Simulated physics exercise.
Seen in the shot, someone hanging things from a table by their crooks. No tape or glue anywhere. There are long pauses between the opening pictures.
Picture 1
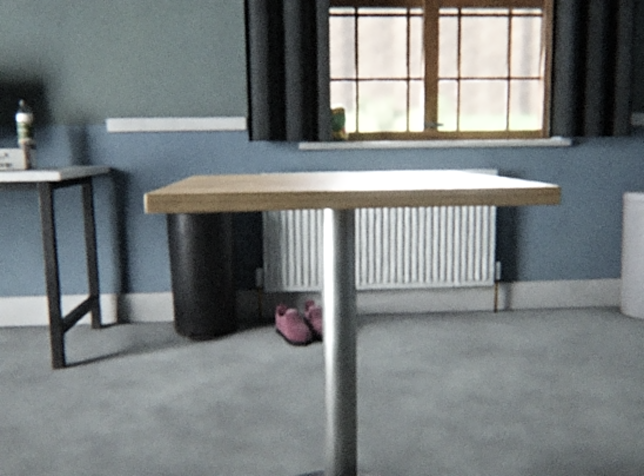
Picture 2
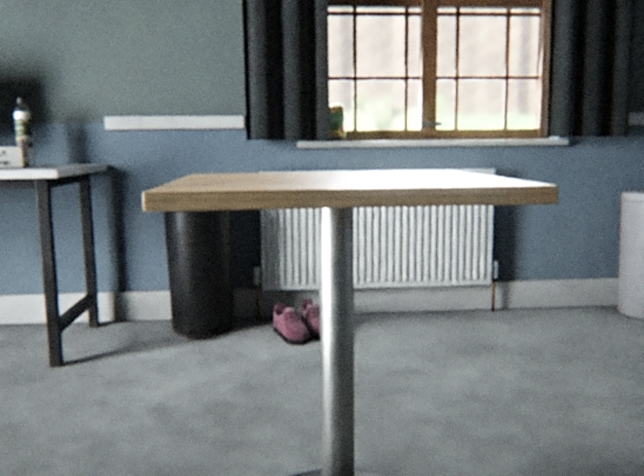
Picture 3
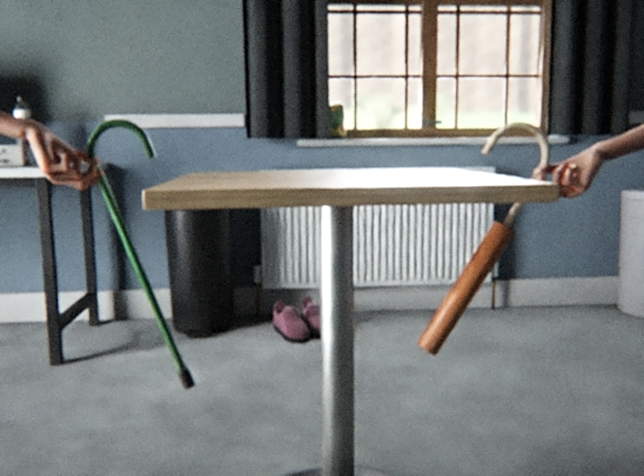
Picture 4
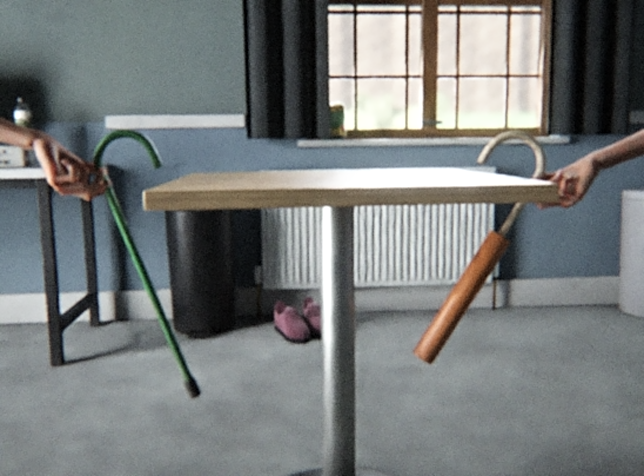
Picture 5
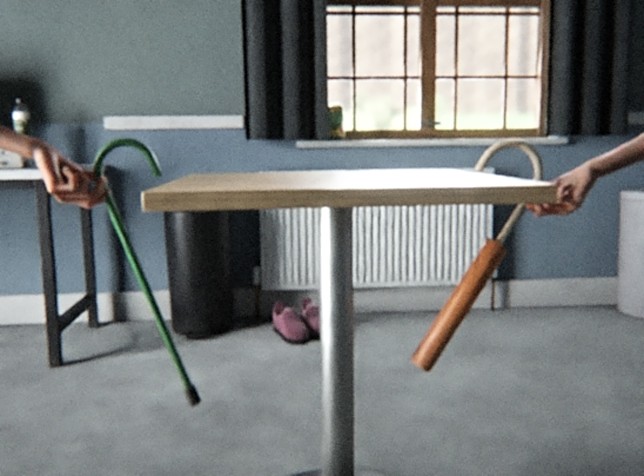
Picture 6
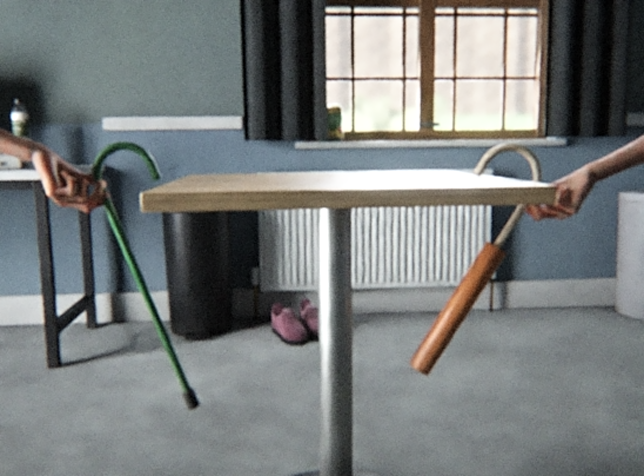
Room with a pedestal table, hands bringing a green cane to its left edge and an orange umbrella to its right, then barely moving.
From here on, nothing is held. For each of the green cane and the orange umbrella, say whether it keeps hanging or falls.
Green cane: Falls; orange umbrella: Keeps hanging.
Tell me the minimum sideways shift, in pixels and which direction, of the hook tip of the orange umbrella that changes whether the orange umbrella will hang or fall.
I'd say close to 16 pixels, heading right.
Then, 0.32 s past the last view, green cane come down near (165, 406); orange umbrella at rest near (464, 257).
Then, 0.50 s past the last view, green cane in the air near (117, 428); orange umbrella at rest near (465, 257).
Then, 0.64 s past the last view, green cane in the air; orange umbrella at rest near (465, 257).
Finally, the green cane slips off; the orange umbrella hangs from the table, near (462, 257).
